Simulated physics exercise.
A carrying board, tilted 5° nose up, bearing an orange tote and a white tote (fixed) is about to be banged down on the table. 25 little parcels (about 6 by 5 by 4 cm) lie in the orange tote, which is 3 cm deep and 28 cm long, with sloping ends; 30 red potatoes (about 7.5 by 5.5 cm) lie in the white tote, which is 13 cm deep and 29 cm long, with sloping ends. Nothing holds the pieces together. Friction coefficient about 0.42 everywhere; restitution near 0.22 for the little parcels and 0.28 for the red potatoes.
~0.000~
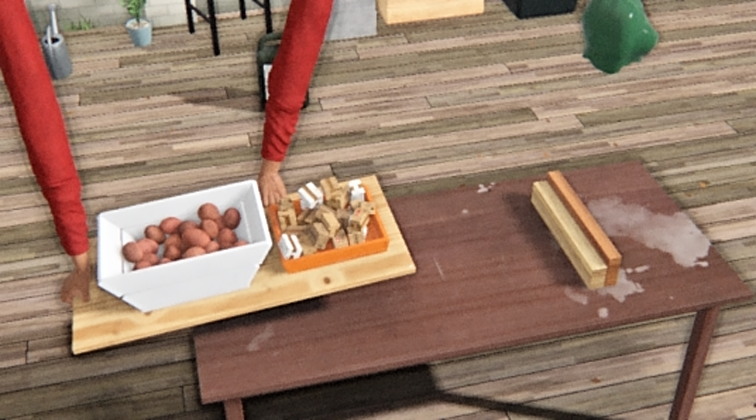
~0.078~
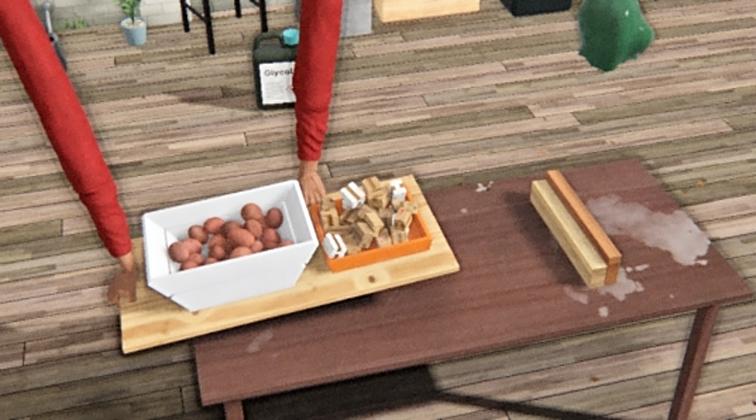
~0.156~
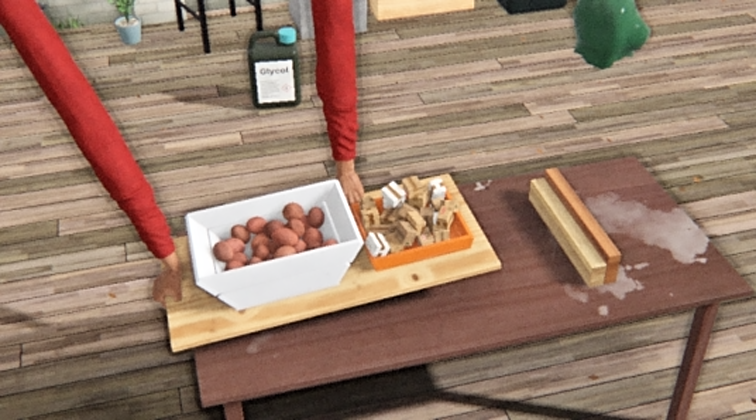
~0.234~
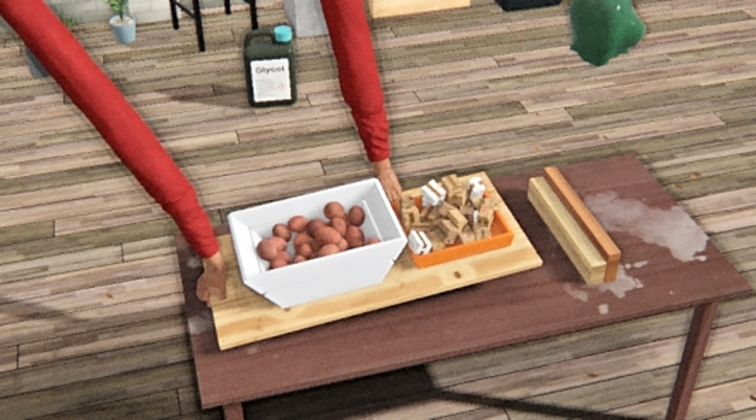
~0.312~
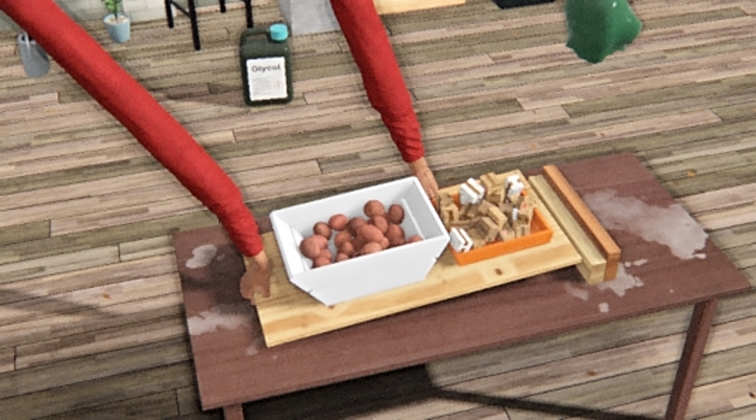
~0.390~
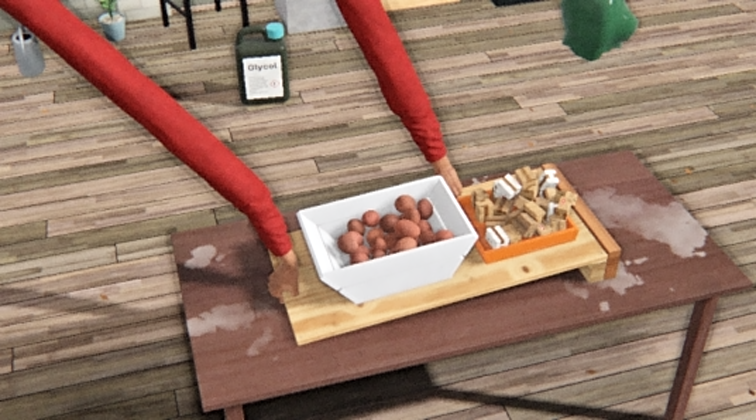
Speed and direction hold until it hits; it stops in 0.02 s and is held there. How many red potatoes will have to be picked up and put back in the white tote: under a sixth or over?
The white tote loses under a sixth of its red potatoes.
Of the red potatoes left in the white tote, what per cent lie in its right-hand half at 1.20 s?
About 60 per cent.
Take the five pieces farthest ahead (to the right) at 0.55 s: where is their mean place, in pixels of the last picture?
Around (601, 198).
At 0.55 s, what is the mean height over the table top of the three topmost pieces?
About 22 cm.
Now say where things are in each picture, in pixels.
In the first picture (each is followed by its nearest rim corner in this view; the camera moves round a little), white tote, (101, 280); orange tote, (286, 262); 64 cm from landing; none out.
In the second picture, white tote, (151, 280); orange tote, (331, 261); 50 cm from landing.
In the third picture, white tote, (199, 280); orange tote, (375, 260); 37 cm from landing.
In the fourth picture, white tote, (247, 278); orange tote, (417, 258); 23 cm from landing.
In the fifth picture, white tote, (293, 276); orange tote, (459, 255); 9 cm from landing.
In the sixth picture, white tote, (323, 275); orange tote, (486, 253); landed; 1 out, the lowest parcel at (566, 198).
After 0.43 s, orange tote 22 in, 3 out and white tote 30 in, 0 out.
After 0.55 s, orange tote 19 in, 6 out and white tote 30 in, 0 out.
After 0.77 s, orange tote 17 in, 8 out and white tote 30 in, 0 out.
Final count (at 1.20 s), orange tote 17 in, 8 out and white tote 30 in, 0 out. Asked share, 0 of 30, 0 per cent.
